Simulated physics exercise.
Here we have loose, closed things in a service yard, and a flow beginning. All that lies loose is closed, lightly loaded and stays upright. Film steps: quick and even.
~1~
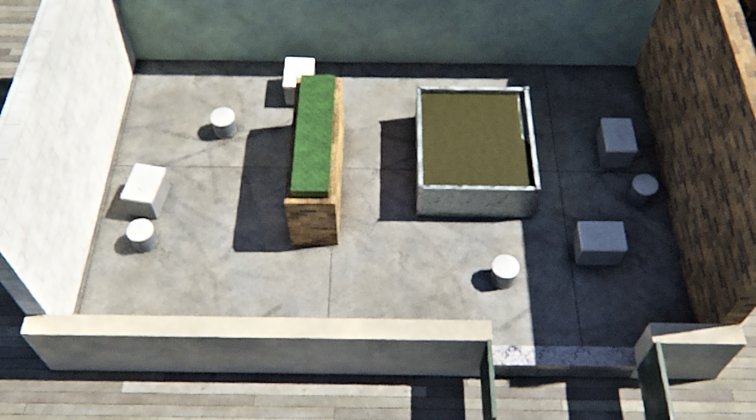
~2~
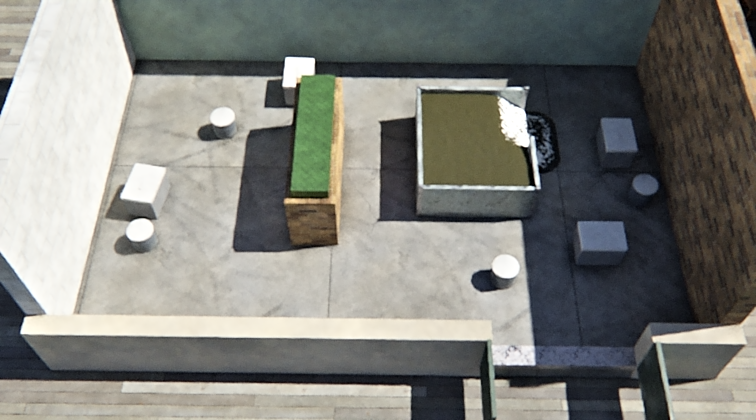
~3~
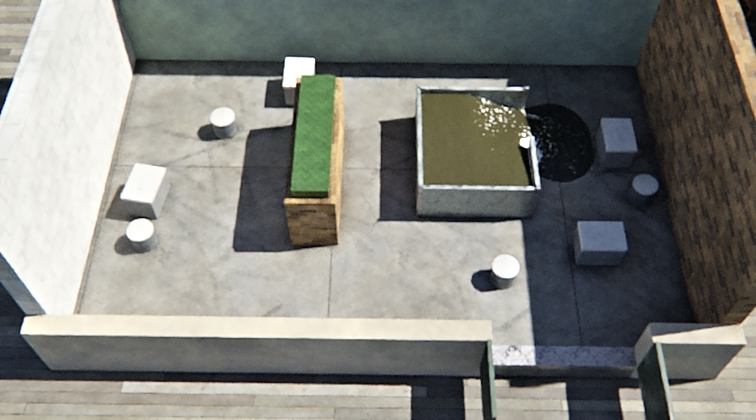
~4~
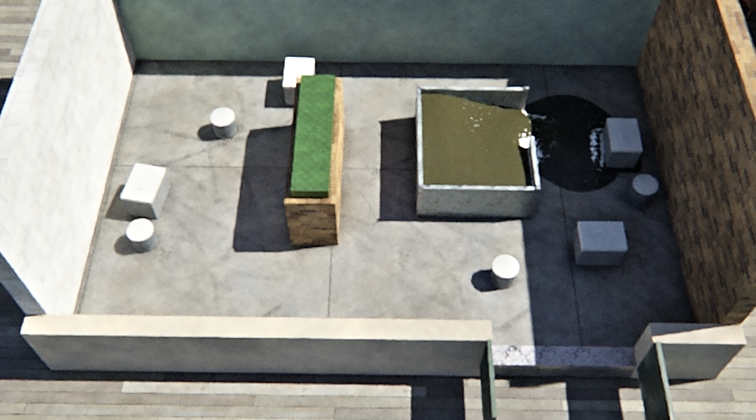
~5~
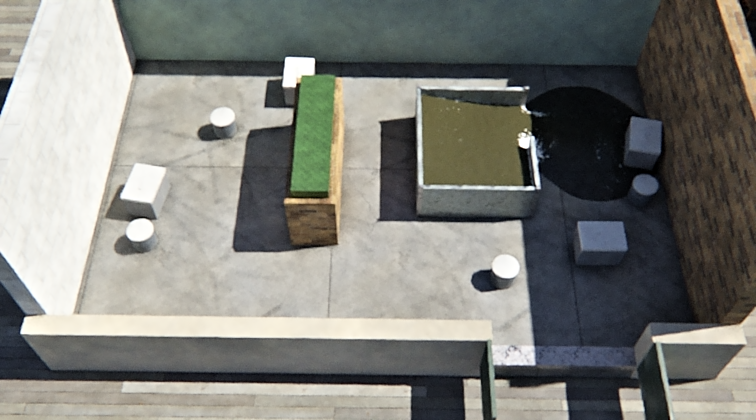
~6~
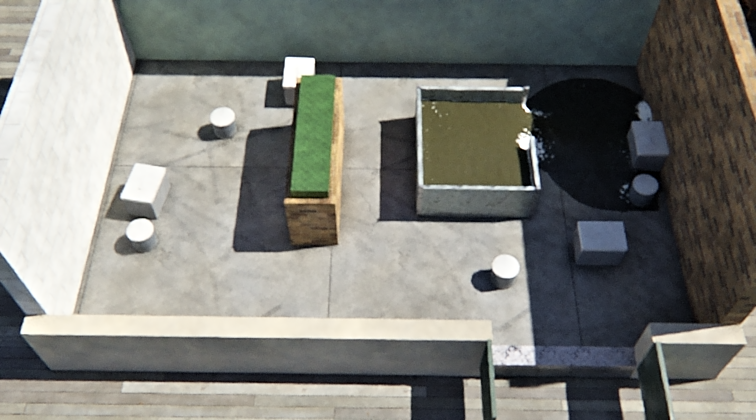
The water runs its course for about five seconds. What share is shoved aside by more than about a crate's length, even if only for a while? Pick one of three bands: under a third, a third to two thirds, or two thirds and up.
A third to two thirds.
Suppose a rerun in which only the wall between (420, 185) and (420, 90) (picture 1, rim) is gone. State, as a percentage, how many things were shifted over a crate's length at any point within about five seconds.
I'd say near 10 %.
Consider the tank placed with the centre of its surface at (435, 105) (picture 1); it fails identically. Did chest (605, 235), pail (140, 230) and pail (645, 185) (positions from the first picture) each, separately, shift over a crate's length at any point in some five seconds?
Object by object, in turn: Travelled a good distance, lingered near its place, travelled a good distance.
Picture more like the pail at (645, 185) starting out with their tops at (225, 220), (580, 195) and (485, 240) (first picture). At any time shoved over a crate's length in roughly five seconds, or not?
First remains in place, second remains in place, third remains in place.
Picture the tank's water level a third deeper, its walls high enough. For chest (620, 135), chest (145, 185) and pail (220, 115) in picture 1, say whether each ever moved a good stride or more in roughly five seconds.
As asked: Went the distance, fell short, fell short.
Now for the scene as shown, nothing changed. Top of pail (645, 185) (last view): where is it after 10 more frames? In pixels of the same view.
Close to (632, 241).
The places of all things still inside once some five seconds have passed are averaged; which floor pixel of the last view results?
Centre estimate: Around (363, 231).
A moment on, 0 of 8 are well off their spots; 1 afloat.
Next, 1 of 8 are well off their spots; 1 afloat.
Later, 3 of 8 are well off their spots; 1 afloat.
In the end, 4 of 8 are well off their spots, and 4 have been at some point; 2 afloat.
